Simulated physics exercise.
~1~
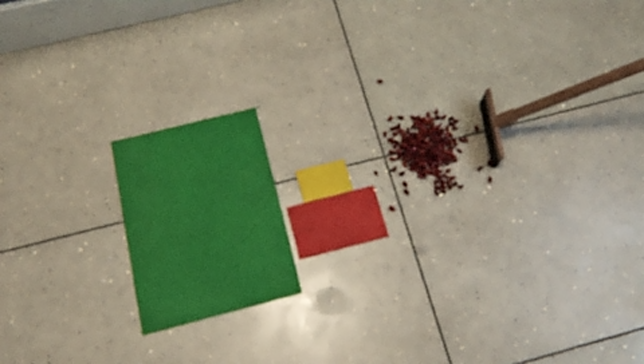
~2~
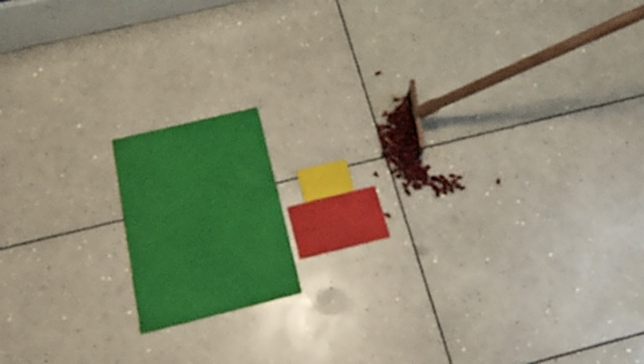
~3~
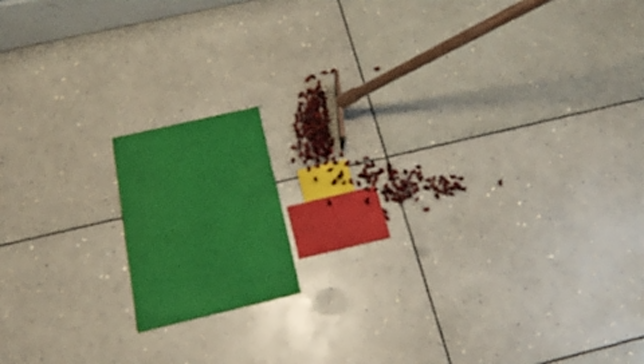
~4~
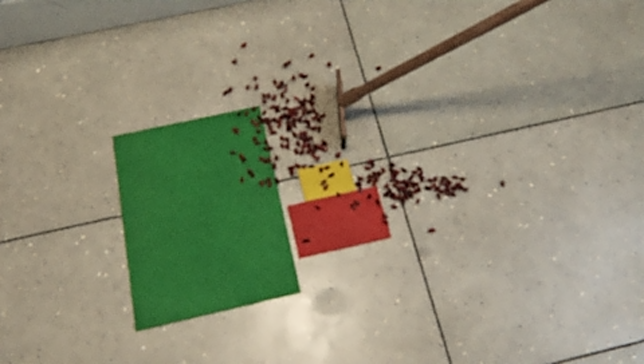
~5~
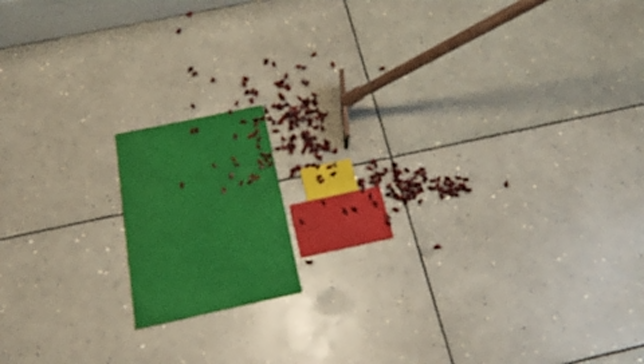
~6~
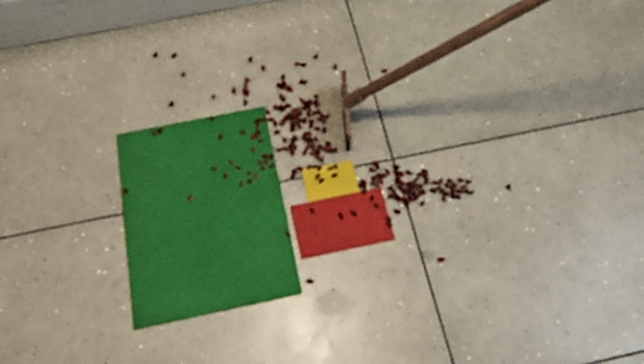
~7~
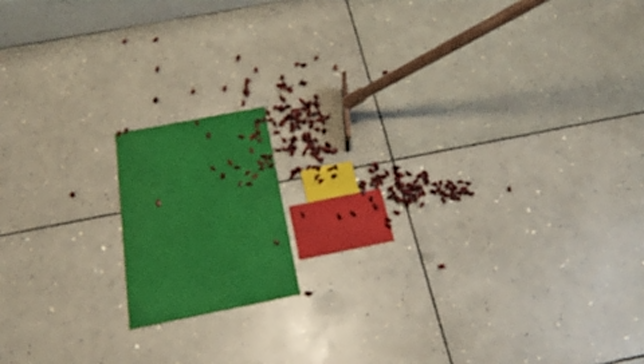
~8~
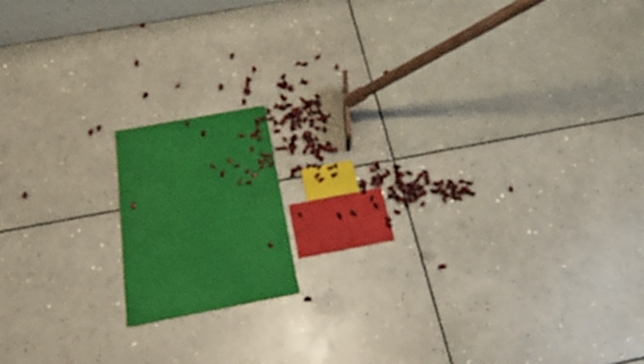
On a pale tiled floor, a wooden-handled squeegee pushed a heap of dark red beans left toward green, yellow and red mats, then stopped; some beans scattered on across the green mat and beyond, while most ended up lying off the mats.
